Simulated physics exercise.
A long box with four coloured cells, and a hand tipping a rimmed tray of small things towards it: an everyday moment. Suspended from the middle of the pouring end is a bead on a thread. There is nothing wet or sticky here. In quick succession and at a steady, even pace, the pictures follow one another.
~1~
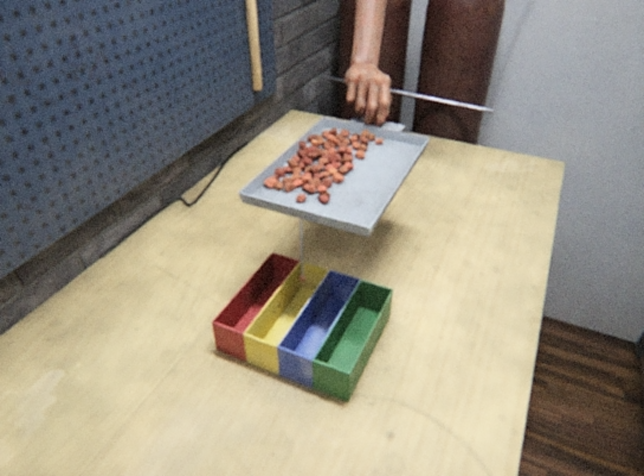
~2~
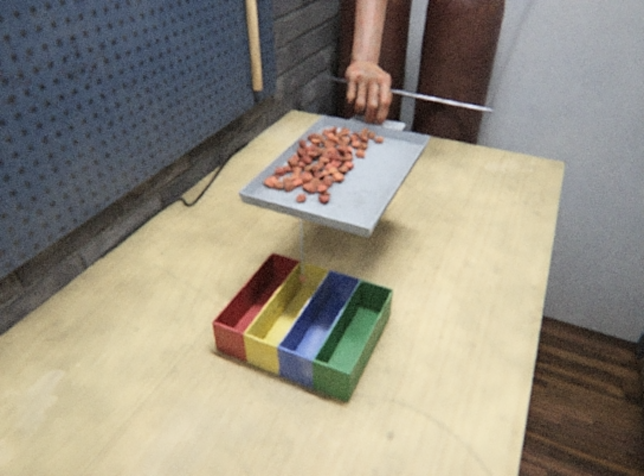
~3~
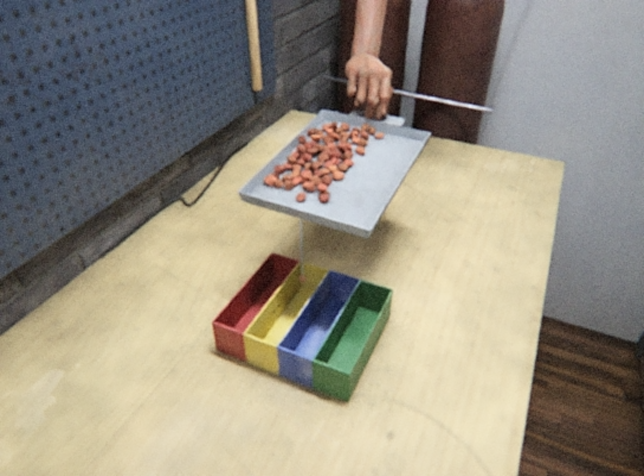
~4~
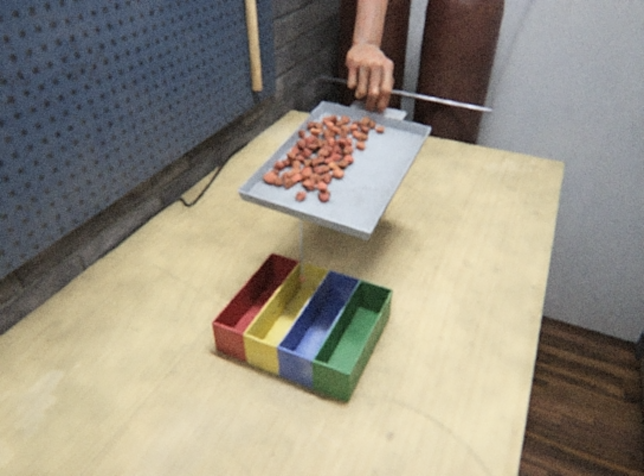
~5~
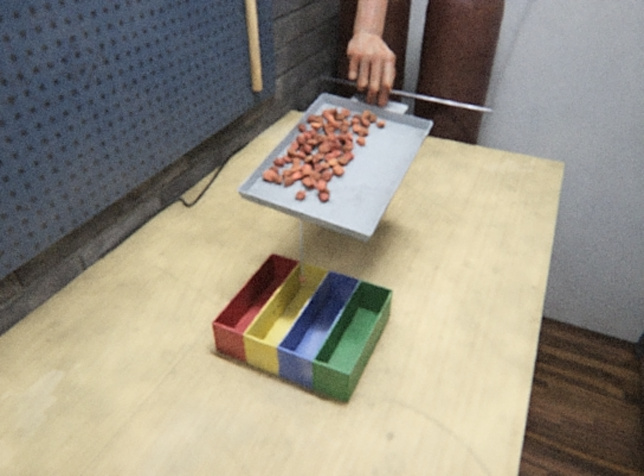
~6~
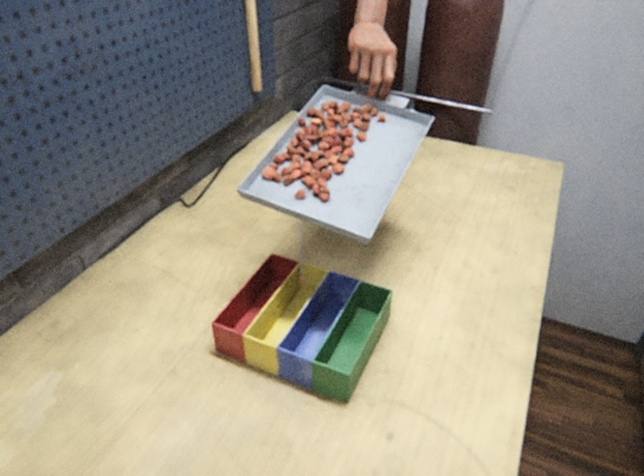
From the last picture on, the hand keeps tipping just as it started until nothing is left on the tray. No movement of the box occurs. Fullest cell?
Green.
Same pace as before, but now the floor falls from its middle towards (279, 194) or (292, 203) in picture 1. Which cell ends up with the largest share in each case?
Case 1 - red. Case 2 - red.
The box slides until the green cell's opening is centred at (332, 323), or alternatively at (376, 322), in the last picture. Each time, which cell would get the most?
The first time the green one comes out on top, the second time the blue cell.
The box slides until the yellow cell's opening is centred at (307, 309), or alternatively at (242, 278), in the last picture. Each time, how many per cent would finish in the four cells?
The first comes to 100 percent and the second to 10 percent.
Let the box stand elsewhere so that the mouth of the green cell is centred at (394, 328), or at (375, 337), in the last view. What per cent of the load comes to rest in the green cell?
10 and 30 in a hundred.
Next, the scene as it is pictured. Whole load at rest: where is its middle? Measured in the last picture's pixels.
Around (352, 333), give or take.
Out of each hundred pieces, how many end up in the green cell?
It works out at some 60 %.
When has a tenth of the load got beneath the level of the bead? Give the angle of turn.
The angle is around 65°.
Shortly afterwards, tray tipped steeply; the bulk on the tray; only a few in the green cell; a little falling or outside the box.
Next, tray tipped right over; near a quarter on the tray; near a third in the green cell; near a quarter in the blue cell; near a quarter falling or outside the box.
Some moments later, tray tipped past a quarter turn; near two thirds in the green cell; near a third in the blue cell; a little falling or outside the box.
In the end, tray tipped past a quarter turn; near two thirds in the green cell; near a third in the blue cell; none at all in the yellow cell; none at all in the red cell; a little outside the box.
